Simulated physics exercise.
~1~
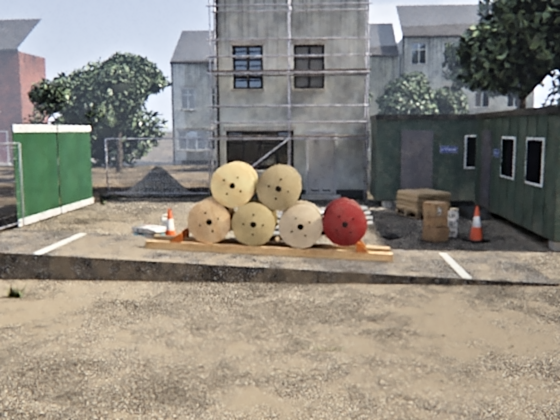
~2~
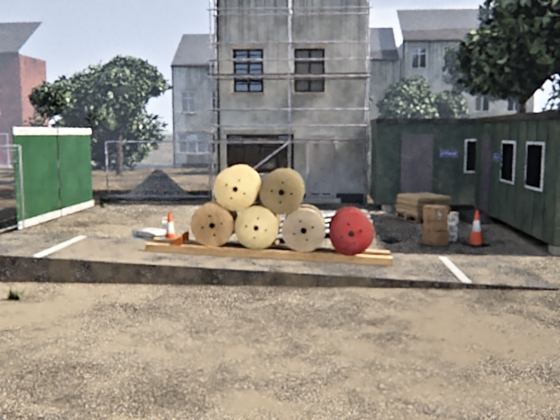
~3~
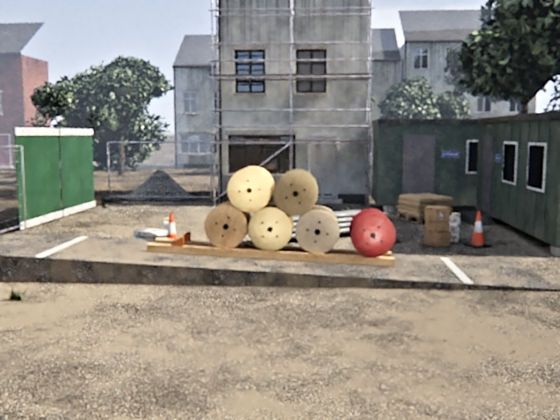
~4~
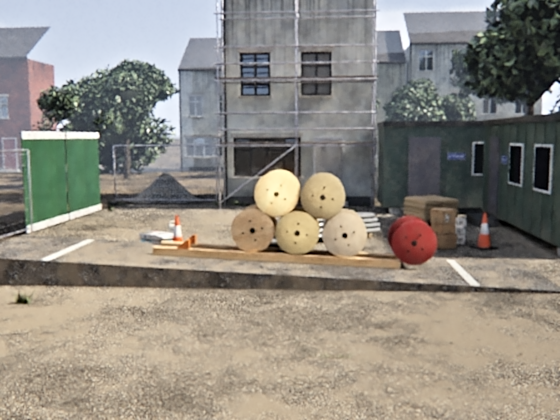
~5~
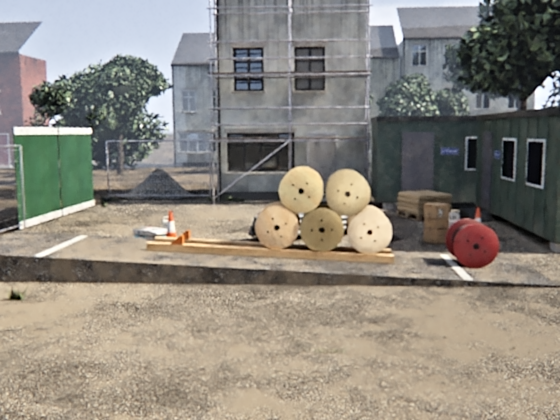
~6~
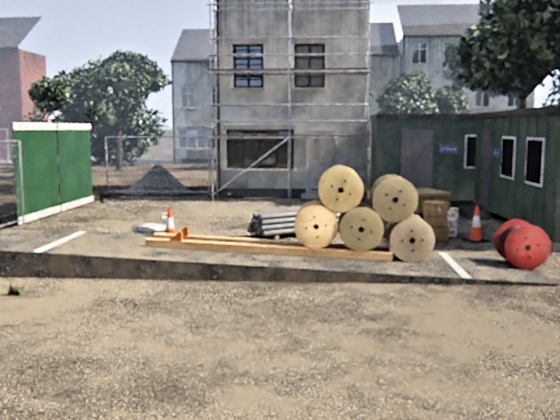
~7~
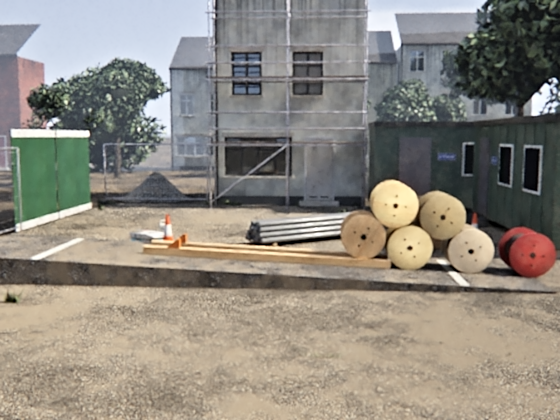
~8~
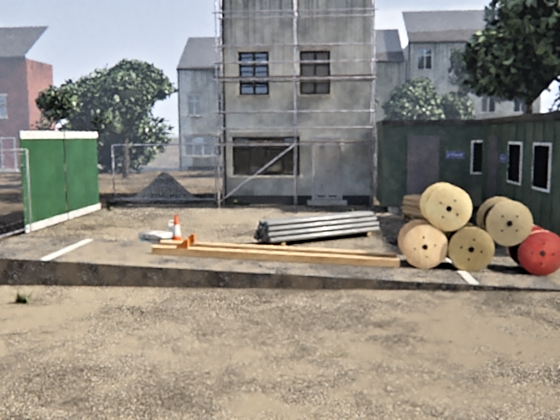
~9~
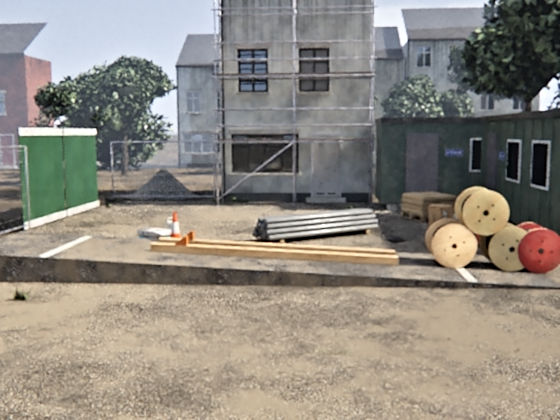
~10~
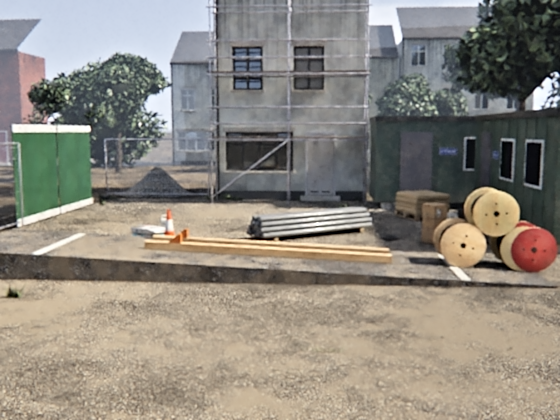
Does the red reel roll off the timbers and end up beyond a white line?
Yes, it rolls off the right end of the timbers and comes to rest beyond the white line on the right.
